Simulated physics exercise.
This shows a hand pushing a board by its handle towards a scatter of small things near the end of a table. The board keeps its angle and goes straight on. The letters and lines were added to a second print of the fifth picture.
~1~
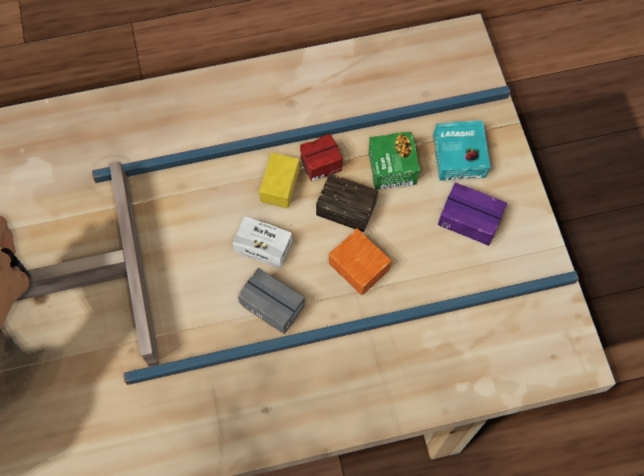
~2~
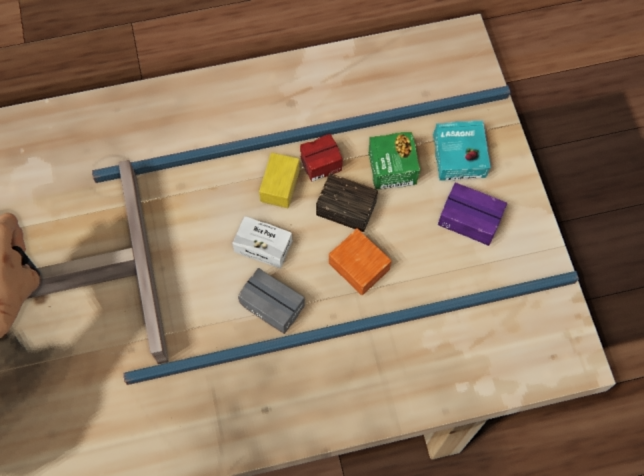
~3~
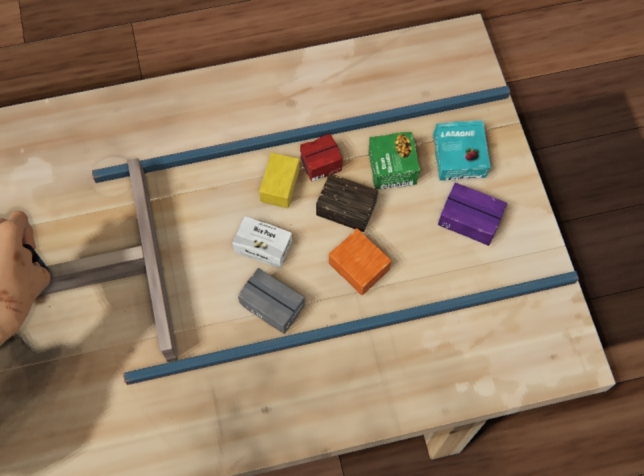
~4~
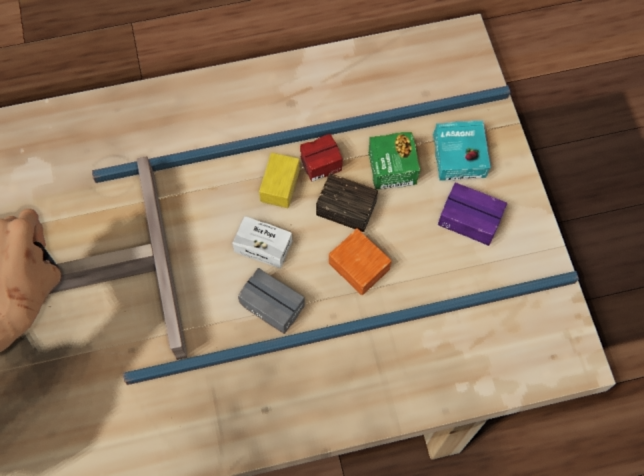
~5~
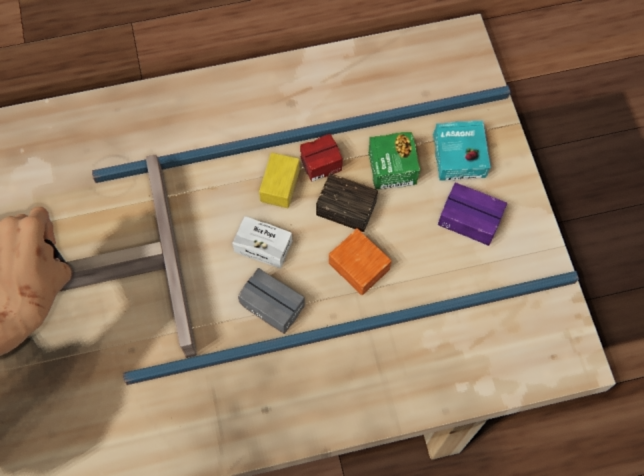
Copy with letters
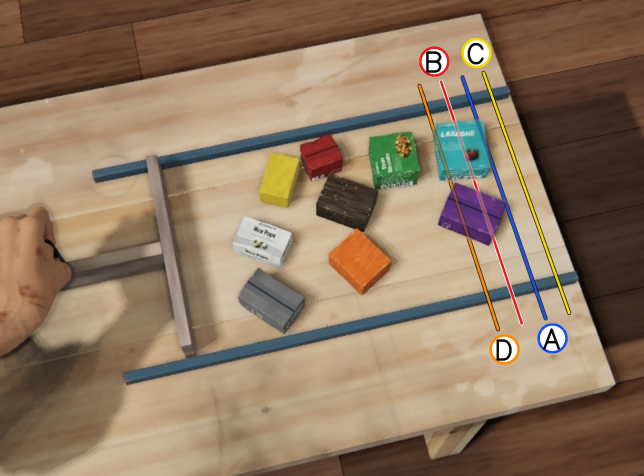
A wooden board with a handle sliding slowly right between blue rails, pushed by a hand towards scattered colourful small boxes.
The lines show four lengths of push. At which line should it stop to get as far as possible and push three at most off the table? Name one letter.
The farthest such stop is B.
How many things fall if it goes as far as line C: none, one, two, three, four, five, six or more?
By then, six or more.
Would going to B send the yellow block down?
By then, no.
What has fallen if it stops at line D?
It is the turquoise packet.
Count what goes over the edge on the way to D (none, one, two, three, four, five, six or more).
By then, one.
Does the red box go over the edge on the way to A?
Yes.
On the marked copy, A at (502, 191); B at (479, 196); C at (524, 186); D at (457, 201).
With B. Early on, board (282, 222); grey box (323, 296); yellow block (291, 176).
Further on, board (394, 198); turquoise packet (513, 145); green packet (466, 143).
At the end, board (480, 179); green packet over the edge; turquoise packet over the edge; two fallen.
As for the rest, A drops six; C drops six; D is within the limit but short.
